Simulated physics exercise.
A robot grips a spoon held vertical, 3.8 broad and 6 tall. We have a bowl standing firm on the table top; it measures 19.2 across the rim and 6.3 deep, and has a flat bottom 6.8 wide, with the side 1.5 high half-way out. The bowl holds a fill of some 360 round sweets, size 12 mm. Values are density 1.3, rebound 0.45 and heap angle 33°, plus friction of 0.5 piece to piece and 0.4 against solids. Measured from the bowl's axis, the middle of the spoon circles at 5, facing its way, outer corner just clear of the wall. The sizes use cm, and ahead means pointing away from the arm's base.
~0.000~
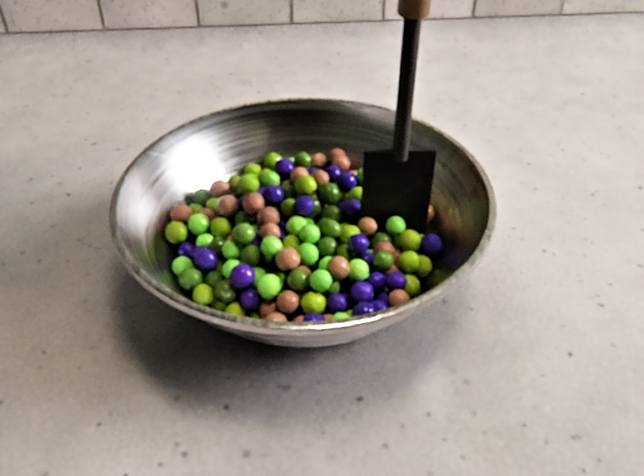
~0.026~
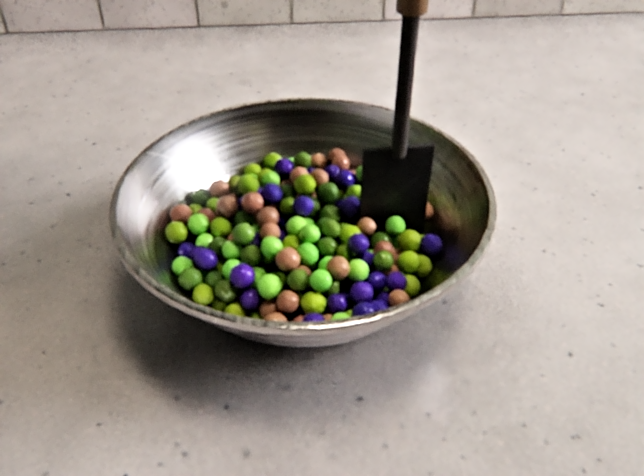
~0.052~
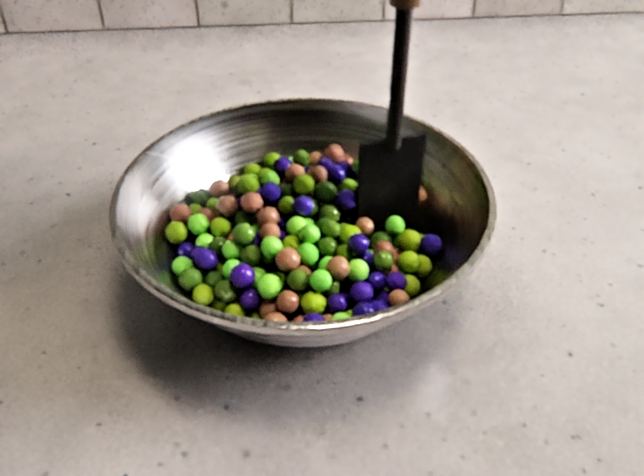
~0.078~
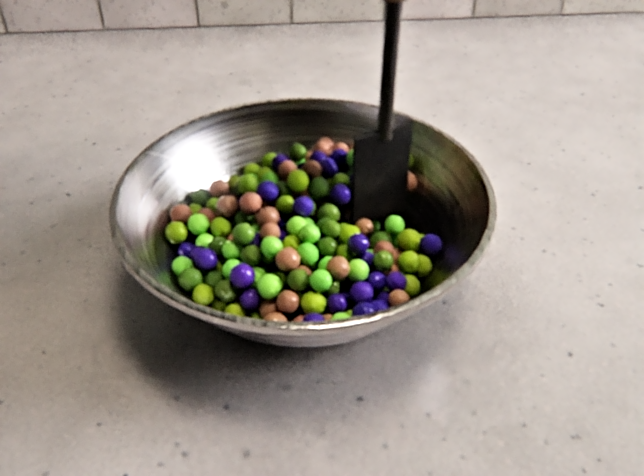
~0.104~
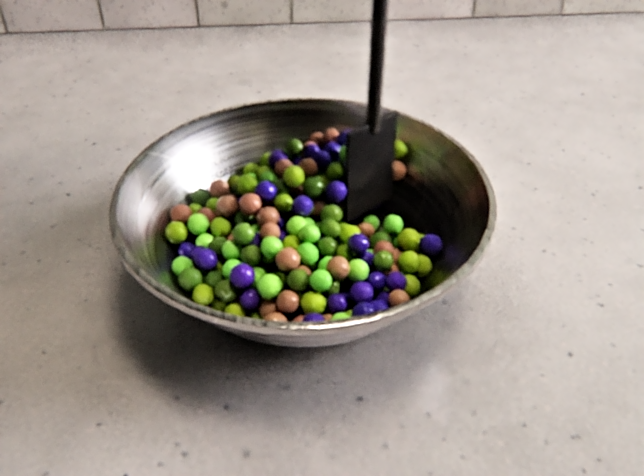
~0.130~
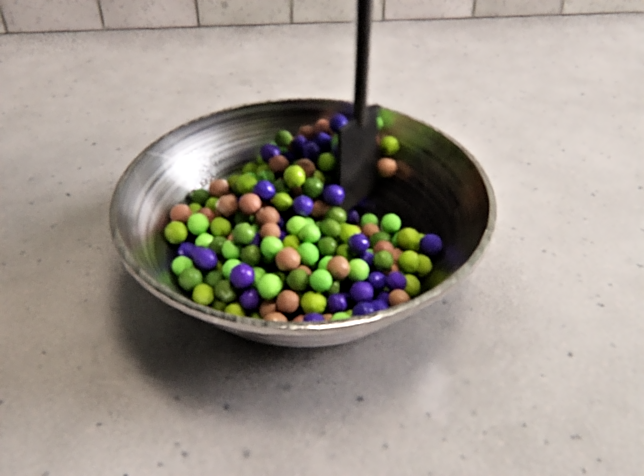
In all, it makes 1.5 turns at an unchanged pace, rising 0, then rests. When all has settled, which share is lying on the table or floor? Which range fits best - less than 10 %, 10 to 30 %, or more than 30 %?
The range that fits is 10 to 30 %.
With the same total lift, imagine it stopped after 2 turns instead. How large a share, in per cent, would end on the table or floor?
Estimate: Near 20 %.
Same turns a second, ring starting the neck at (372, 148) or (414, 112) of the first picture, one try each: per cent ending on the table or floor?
I'd guess some 5 and 15 percent.
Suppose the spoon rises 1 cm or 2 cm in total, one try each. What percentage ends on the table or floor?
About 10 per cent on the first try and 10 per cent on the second.
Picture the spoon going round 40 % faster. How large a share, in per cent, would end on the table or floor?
Roughly 30 per cent.
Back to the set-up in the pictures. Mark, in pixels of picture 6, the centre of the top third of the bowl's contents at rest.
Roughly pixel (224, 268).
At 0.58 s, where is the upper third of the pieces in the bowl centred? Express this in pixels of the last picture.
Look near (315, 276) for its middle.
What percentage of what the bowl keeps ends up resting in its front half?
Some 70 per cent.
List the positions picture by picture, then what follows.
The first frame shows spoon neck at (403, 124), 0° round; upper third of the load around (306, 222), from x 175 to 430, top at y 160; 362 in the bowl.
The second frame shows spoon neck at (401, 121), 4° round; upper third of the load around (306, 220), from x 175 to 430, top at y 160.
The third frame shows spoon neck at (396, 113), 14° round; upper third of the load around (309, 214), from x 175 to 430, top at y 155.
The fourth frame shows spoon neck at (386, 104), 25° round; upper third of the load around (310, 212), from x 175 to 430, top at y 140.
The fifth frame shows spoon neck at (375, 97), 36° round; upper third of the load around (309, 205), from x 175 to 430, top at y 135.
The sixth frame shows spoon neck at (361, 91), 47° round; upper third of the load around (304, 204), from x 175 to 430, top at y 125; 362 in the bowl.
By 0.58 s, 241° round, highest piece 9 above the table; 345 in the bowl, 11 on the table or floor, 6 in flight or on the tool.
By 1.03 s, 75° round, highest piece 8 above the table; 319 in the bowl, 39 on the table or floor, 4 in flight or on the tool.
By 1.45 s, 180° round, highest piece 7 above the table; 298 in the bowl, 63 on the table or floor, 1 in flight or on the tool.
By 2.15 s, 180° round, highest piece 7 above the table; 298 in the bowl, 64 on the table or floor.
Final count, 298 in the bowl, 64 on the table or floor. That is 18 % on the table or floor.
